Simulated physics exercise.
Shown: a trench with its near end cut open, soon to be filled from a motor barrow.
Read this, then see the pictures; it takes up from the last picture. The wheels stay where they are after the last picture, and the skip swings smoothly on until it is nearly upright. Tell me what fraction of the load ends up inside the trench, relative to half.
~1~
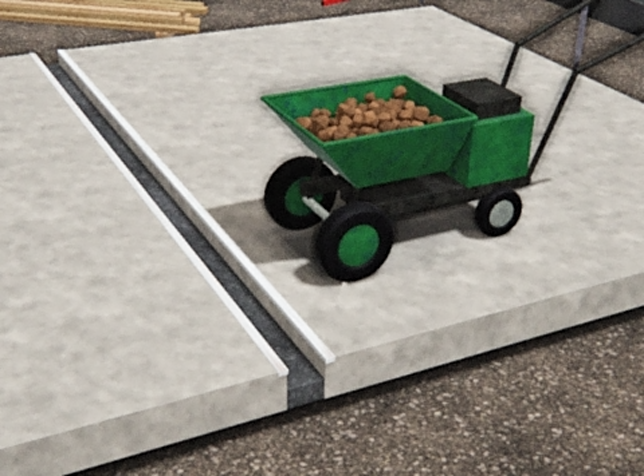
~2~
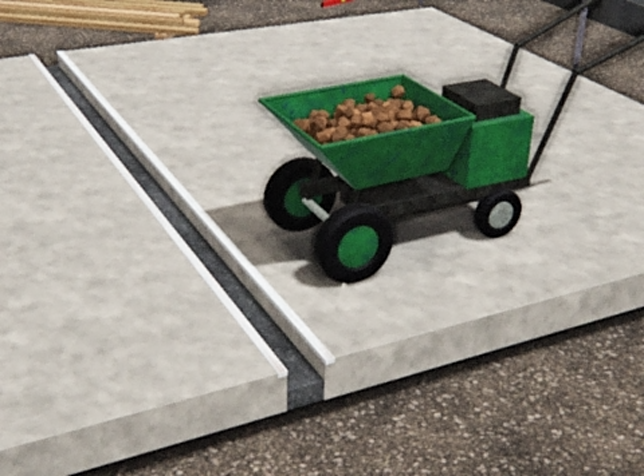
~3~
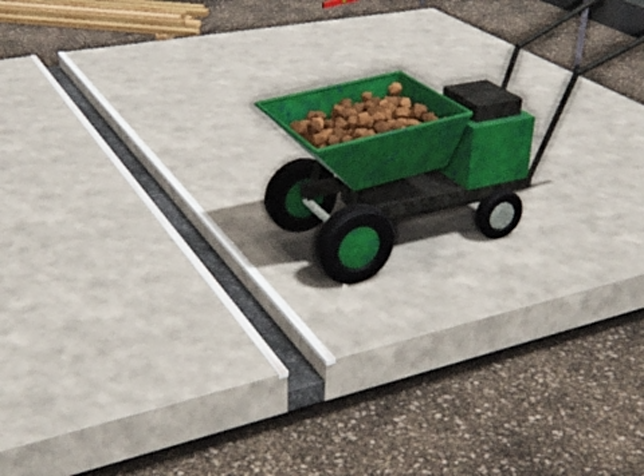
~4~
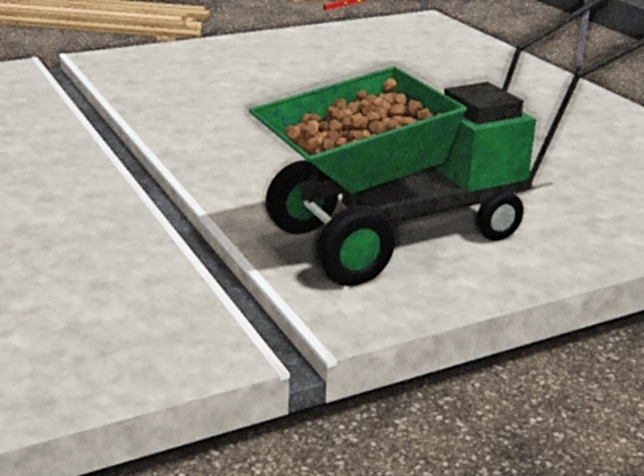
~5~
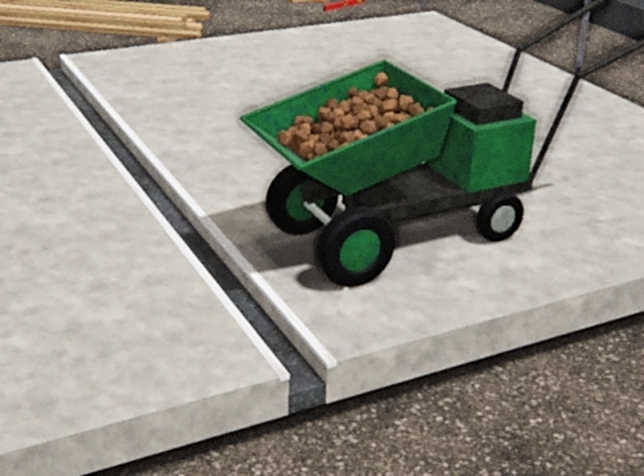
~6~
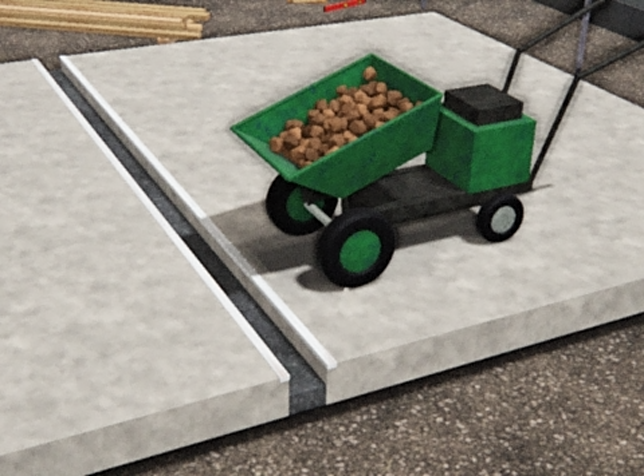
I expect a minority of the load to land in the trench.
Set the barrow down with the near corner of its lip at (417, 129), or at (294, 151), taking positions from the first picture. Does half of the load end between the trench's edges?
First spot a minority of it, second spot a minority of it.
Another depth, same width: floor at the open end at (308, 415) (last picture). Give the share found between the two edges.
The share would be around 0 per cent.
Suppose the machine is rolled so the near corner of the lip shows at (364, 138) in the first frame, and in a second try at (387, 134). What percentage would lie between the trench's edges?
About 50 %, then 50 %.
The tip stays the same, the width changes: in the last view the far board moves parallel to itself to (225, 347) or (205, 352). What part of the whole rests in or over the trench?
Result, try 1: 50 in a hundred; try 2: 80 in a hundred.
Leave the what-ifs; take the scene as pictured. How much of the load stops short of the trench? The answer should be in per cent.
It works out to close to 0 per cent.
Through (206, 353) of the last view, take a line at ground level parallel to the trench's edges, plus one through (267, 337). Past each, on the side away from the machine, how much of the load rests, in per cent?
Roughly 40 and 80 percent.
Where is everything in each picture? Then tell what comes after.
In the first frame, lip of the skip (322, 146), level; top of the load (383, 119), clay clods; first edge of the trench (299, 322); far edge (254, 333), the trench under half as wide as the skip, and about half as deep as wide.
In the second frame, lip of the skip (320, 148), level; top of the load (381, 119).
In the third frame, lip of the skip (316, 152), tipped barely; top of the load (385, 114).
In the fourth frame, lip of the skip (309, 159), tipped a little; top of the load (379, 113).
In the fifth frame, lip of the skip (299, 168), tipped a little; top of the load (388, 118).
In the sixth frame, lip of the skip (289, 179), tipped clearly; top of the load (378, 115); first edge of the trench (301, 328); far edge (255, 339).
Just after the last frame, skip tipped steeply; every one in the skip.
A moment on, skip tipped right over; roughly two thirds in the skip; just a few in or heaped over the trench; roughly a third beyond it.
Further on, skip tipped right over; roughly a quarter in the skip; just a few in or heaped over the trench; the larger part beyond it.
When it is over, skip tipped right over; roughly a quarter in the skip; just a few in or heaped over the trench; the larger part beyond it.
